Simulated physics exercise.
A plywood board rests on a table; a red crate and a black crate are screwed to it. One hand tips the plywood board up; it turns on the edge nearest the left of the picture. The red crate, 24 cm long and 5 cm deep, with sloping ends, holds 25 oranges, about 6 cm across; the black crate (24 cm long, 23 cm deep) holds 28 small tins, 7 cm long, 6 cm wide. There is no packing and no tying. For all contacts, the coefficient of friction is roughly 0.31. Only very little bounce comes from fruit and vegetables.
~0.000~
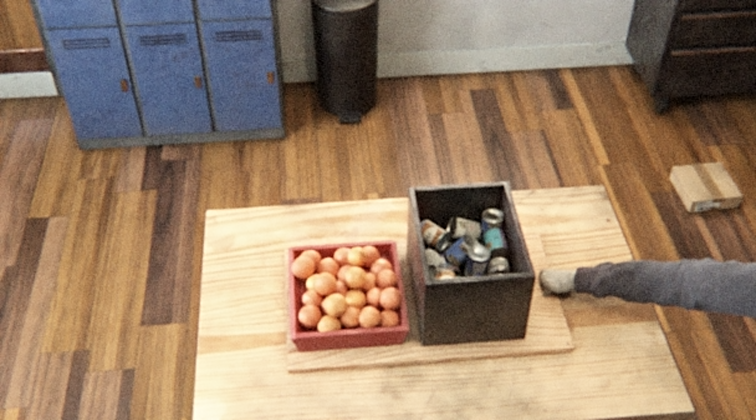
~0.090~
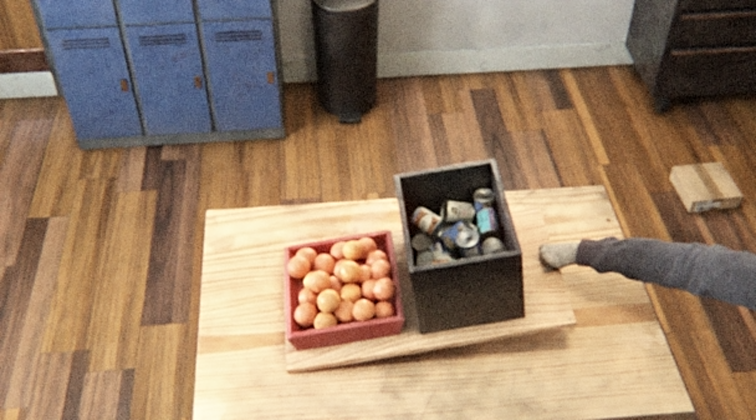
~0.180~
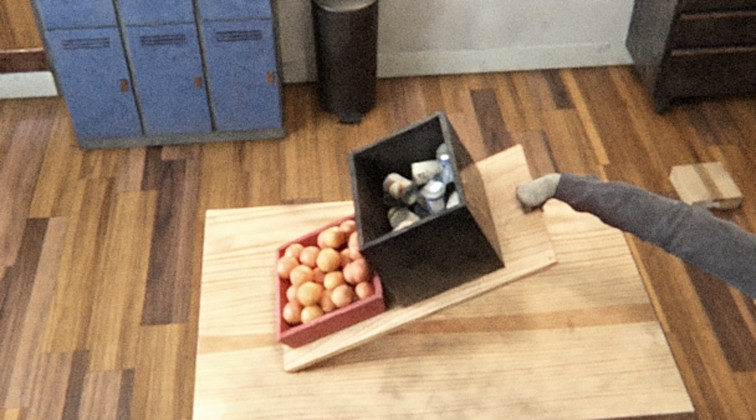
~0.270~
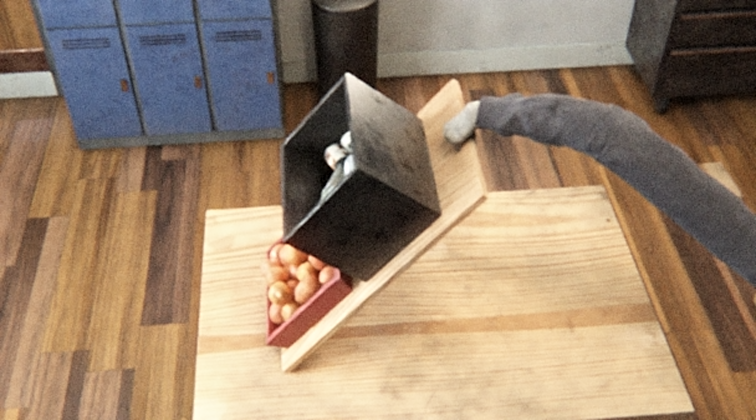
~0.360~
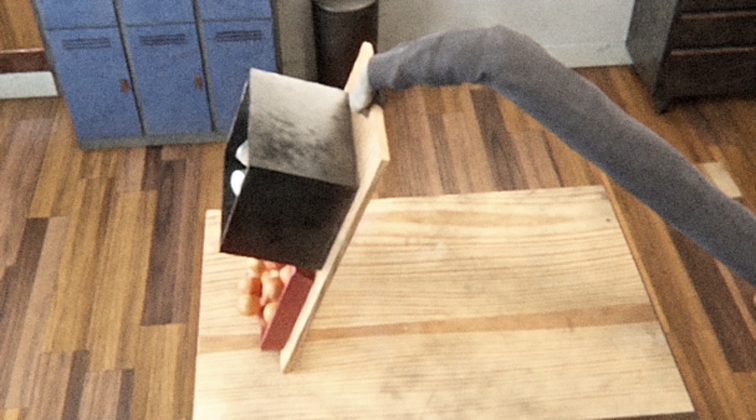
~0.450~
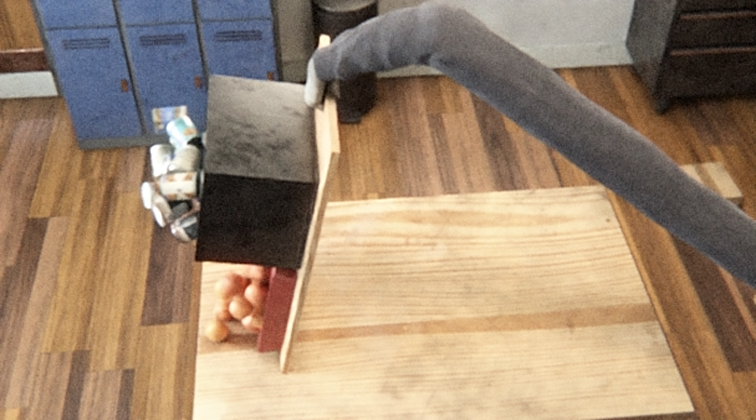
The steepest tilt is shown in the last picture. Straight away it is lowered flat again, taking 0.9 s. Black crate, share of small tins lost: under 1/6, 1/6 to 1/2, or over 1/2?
Over 1/2.
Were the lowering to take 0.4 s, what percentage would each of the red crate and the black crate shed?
Red crate 100, black crate 90 per cent.
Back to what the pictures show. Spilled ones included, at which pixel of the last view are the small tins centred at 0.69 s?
I'd put the middle close to (25, 260).
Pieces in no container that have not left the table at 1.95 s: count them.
Count: Around 6.
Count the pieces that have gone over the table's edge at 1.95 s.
I'd put the number around 45.
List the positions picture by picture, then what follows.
In the first picture (places track the rim corner closest to us here), black crate (431, 282); red crate (296, 336); tipped 0°; all still inside.
In the second picture, black crate (414, 269); red crate (291, 335); tipped 8°.
In the third picture, black crate (363, 247); red crate (280, 336); tipped 27°.
In the fourth picture, black crate (286, 237); red crate (268, 340); tipped 51°.
In the fifth picture, black crate (220, 247); red crate (260, 345); tipped 70°; 5 out, the lowest orange at (250, 287).
In the sixth picture, black crate (195, 255); red crate (258, 348); tipped 78°; 21 out, the lowest orange at (225, 310).
After 0.69 s, tilt 64°; the red crate is down by 22 of 25 and the black crate is down by 24 of 28.
After 0.99 s, tilt 27°; the red crate is down by 24 of 25 and the black crate is down by 26 of 28.
After 1.41 s, tilt 0°; the red crate is down by 24 of 25 and the black crate is down by 26 of 28.
When it is over (at 1.95 s), the red crate is down by 24 of 25 and the black crate is down by 26 of 28. Asked share, 26 of 28, 93 per cent.
